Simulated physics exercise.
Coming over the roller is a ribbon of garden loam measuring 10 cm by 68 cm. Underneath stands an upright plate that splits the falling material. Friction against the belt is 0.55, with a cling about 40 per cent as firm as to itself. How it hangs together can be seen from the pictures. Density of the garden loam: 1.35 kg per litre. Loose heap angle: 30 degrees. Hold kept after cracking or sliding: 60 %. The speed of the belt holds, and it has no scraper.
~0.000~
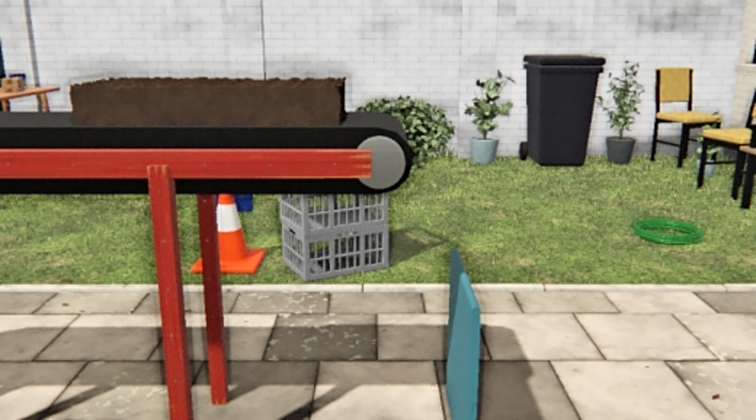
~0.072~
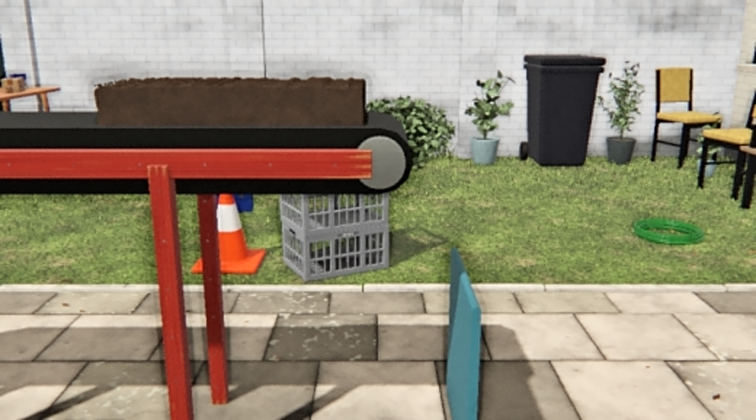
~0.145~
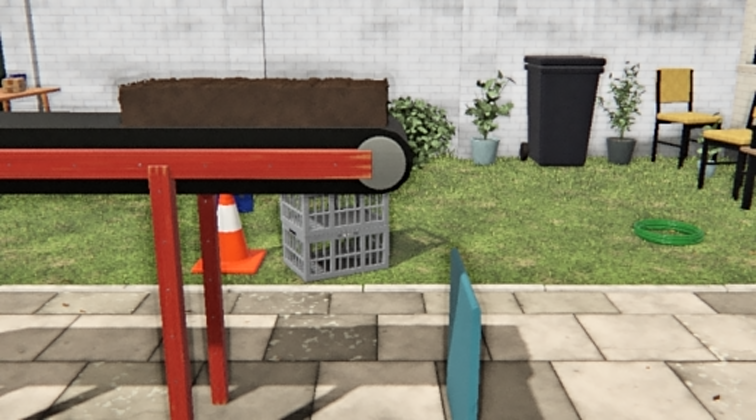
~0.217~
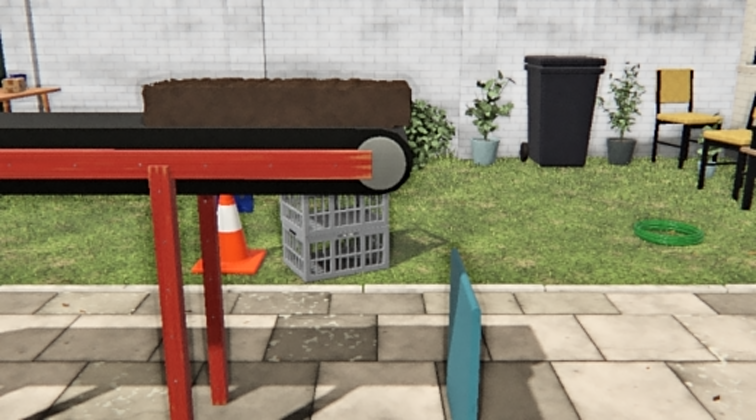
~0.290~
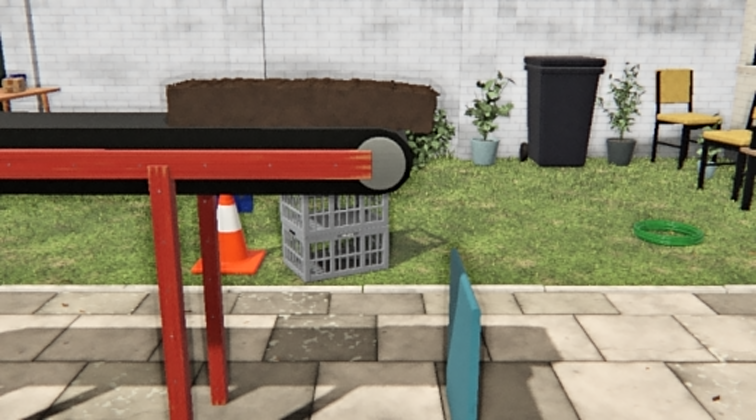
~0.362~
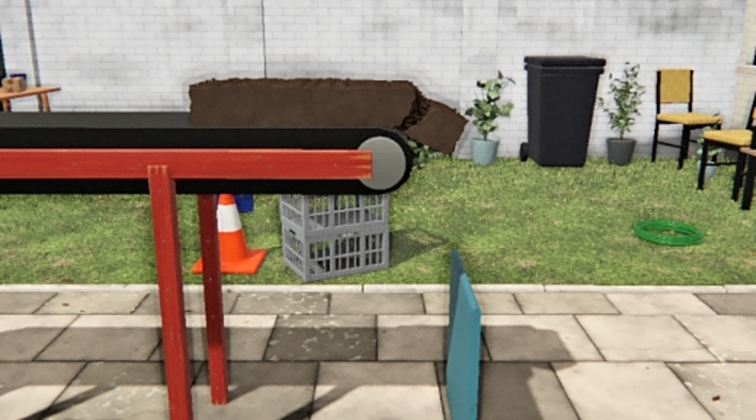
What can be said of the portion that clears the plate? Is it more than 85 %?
Yes.
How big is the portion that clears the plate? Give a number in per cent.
I'd put it near 100 %.
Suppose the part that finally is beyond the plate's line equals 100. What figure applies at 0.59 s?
Share so far: Roughly 20 percent.
By 0.59 s, 22 % is beyond the plate's line.
By 0.86 s, 56 % is beyond the plate's line.
By 1.13 s, 89 % is beyond the plate's line.
By 1.40 s, 100 % is beyond the plate's line.
By 2.64 s, at the end, 100 % is beyond the plate's line.
